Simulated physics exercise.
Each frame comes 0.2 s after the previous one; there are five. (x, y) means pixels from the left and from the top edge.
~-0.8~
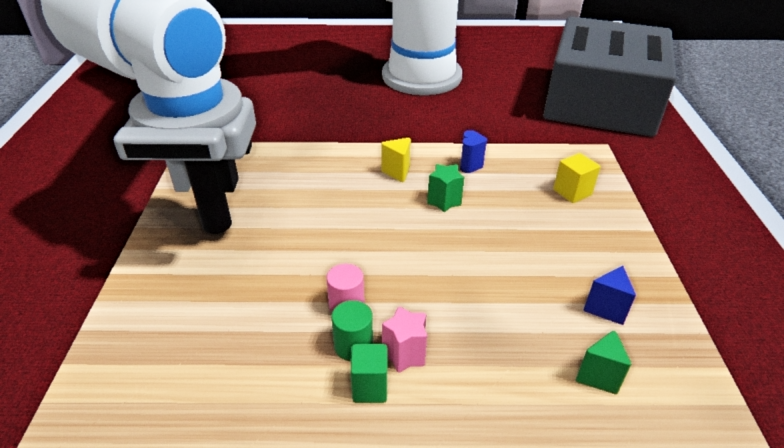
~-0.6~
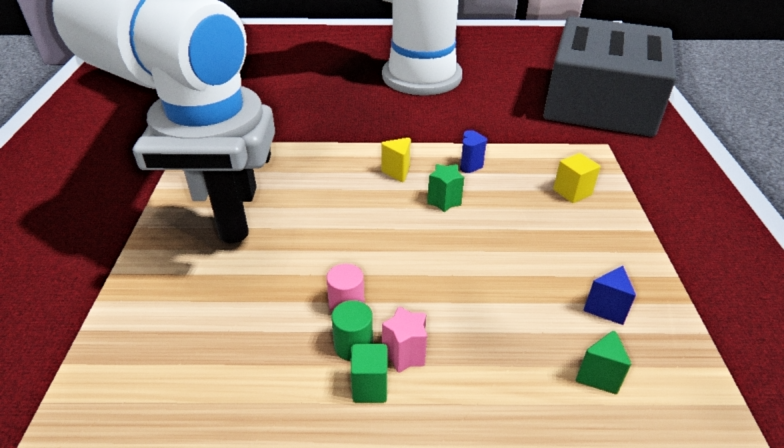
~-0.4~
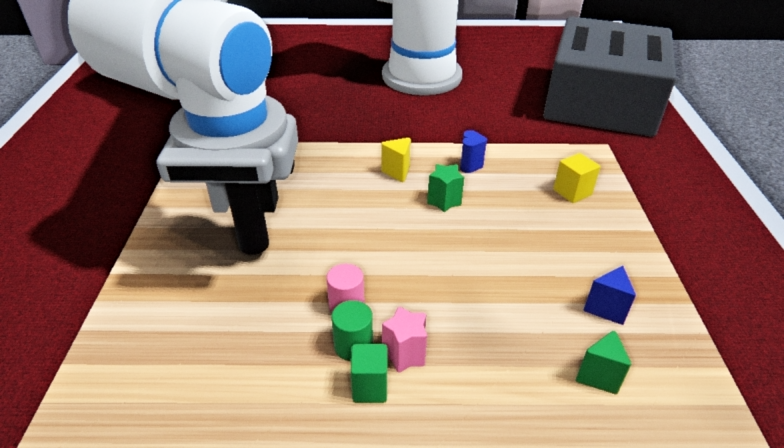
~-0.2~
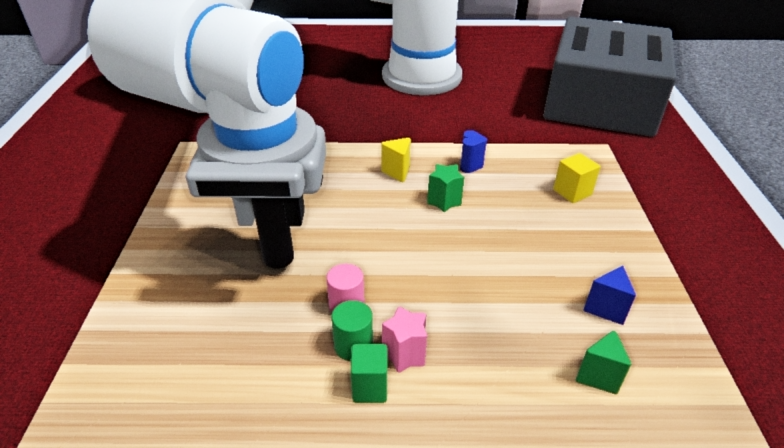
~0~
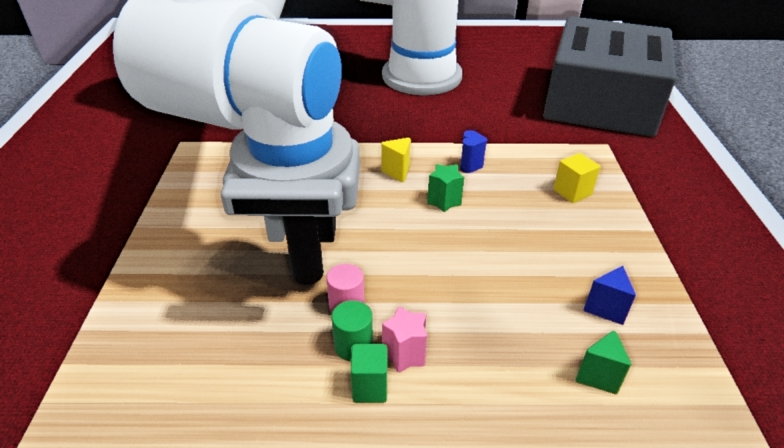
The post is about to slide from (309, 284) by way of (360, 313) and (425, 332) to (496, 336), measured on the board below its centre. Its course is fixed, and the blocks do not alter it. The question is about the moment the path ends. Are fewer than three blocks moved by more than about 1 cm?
I expect so.
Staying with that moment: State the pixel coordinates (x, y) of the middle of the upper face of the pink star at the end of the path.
If I read the scene right, the answer is (425, 336).
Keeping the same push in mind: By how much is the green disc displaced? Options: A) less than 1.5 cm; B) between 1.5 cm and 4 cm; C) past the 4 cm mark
It's A.
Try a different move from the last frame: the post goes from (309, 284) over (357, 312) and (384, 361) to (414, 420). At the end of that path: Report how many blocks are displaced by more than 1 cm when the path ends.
Shifted over 1 cm: Three or more.
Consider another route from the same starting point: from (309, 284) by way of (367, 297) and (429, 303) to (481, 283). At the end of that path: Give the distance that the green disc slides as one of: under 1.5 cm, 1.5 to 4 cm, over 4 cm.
Range: Under 1.5 cm.
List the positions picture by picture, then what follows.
The first picture shows post tip (218, 225); block tops, pink disc (345, 275); green disc (352, 315); pink star (407, 323).
The second picture shows post (234, 234); blocks unchanged.
The third picture shows post (255, 245); blocks unchanged.
The fourth picture shows post (279, 258); blocks unchanged.
The fifth picture shows post (308, 274); pink disc (345, 275); green disc (352, 315); pink star (407, 323).
What follows on the original path. One third of the way, post (361, 304); pink disc (392, 296); pink star (409, 326).
Two thirds of the way, post (427, 322); pink disc (464, 314); pink star (425, 336), turned 75° clockwise.
At the end, post (498, 326); pink disc (525, 333); green disc in place; pink star (425, 336), turned 75° clockwise.
